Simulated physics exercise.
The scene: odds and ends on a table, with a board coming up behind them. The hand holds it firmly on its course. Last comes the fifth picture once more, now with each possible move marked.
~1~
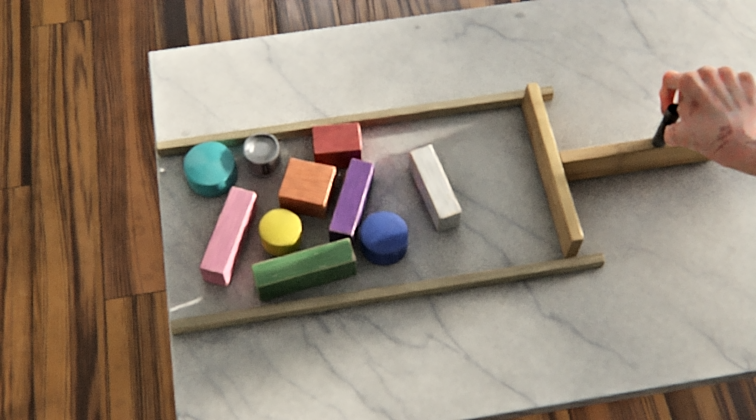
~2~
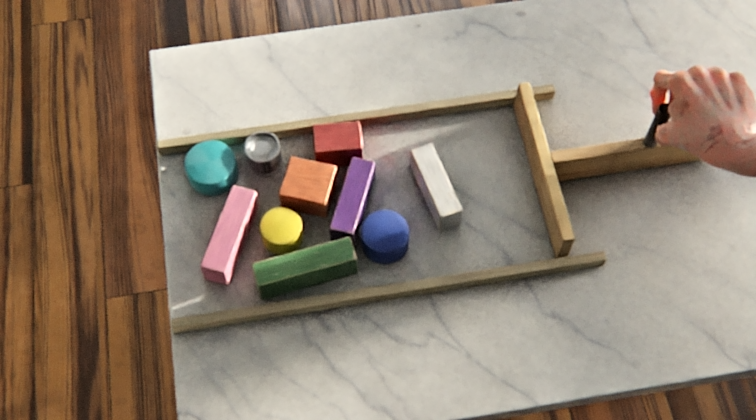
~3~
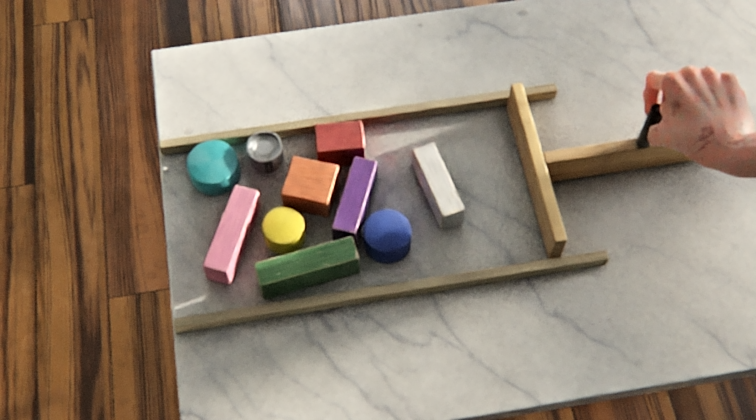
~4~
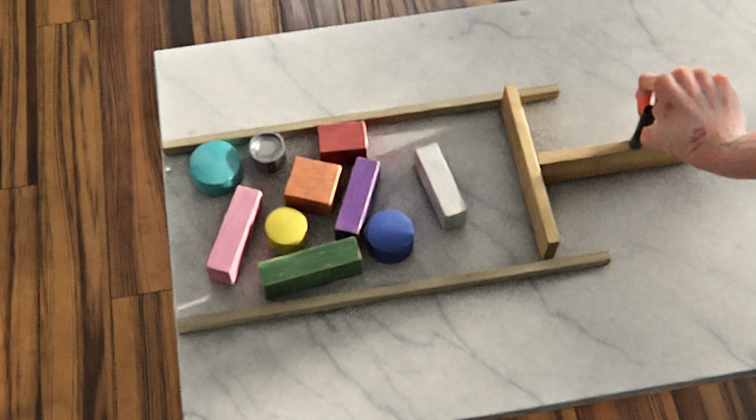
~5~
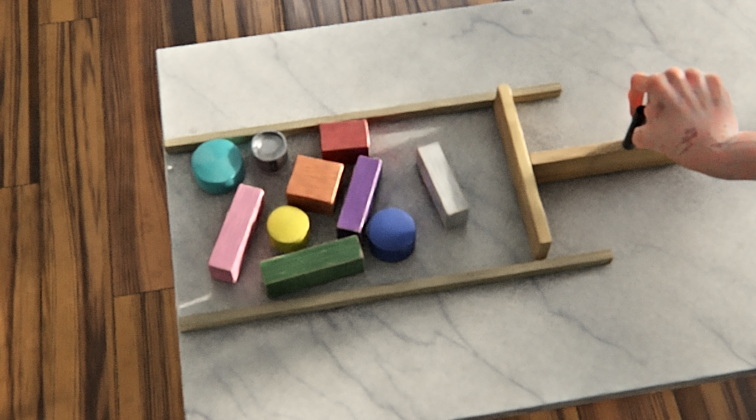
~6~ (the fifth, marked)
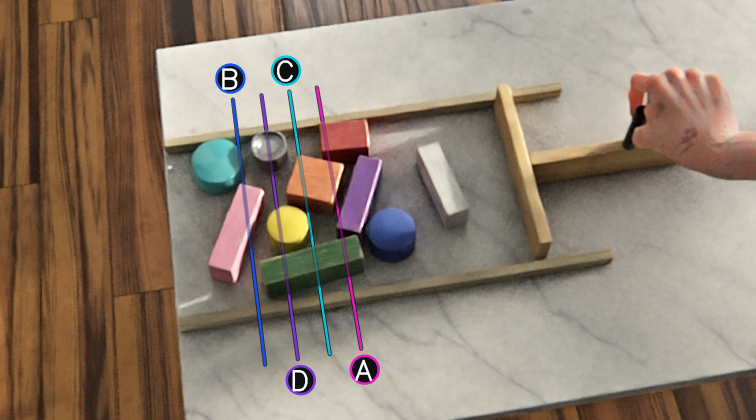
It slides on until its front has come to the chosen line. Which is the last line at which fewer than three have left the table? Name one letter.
D is the last line within the limit.
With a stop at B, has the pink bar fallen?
Yes.
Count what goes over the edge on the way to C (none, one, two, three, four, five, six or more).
In all, none.
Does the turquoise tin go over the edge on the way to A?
No.
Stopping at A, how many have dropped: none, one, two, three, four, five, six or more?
In all, none.
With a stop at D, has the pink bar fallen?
Yes.
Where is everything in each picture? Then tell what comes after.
In the first picture, green bar (305, 269); yellow tin (281, 233); blue tin (384, 239).
In the second picture, board (546, 158); orange block (308, 187).
In the third picture, board (539, 158); red block (340, 144).
In the fourth picture, board (531, 160); purple bar (357, 201).
In the fifth picture, board (524, 160); pink bar (237, 233); green bar (313, 266); yellow tin (289, 230).
On the marked copy, A at (338, 209); B at (248, 223); C at (308, 214); D at (278, 218).
Taking D. A third of the way, board (436, 173); white bar (416, 189); turquoise tin (218, 167).
Two thirds of the way, board (348, 187); turquoise tin (200, 173); pink bar (220, 240).
When it is over, board (280, 197); pink bar over the edge; turquoise tin over the edge; two fallen.
As for the rest, A is within the limit but short; B drops five; C is within the limit but short.
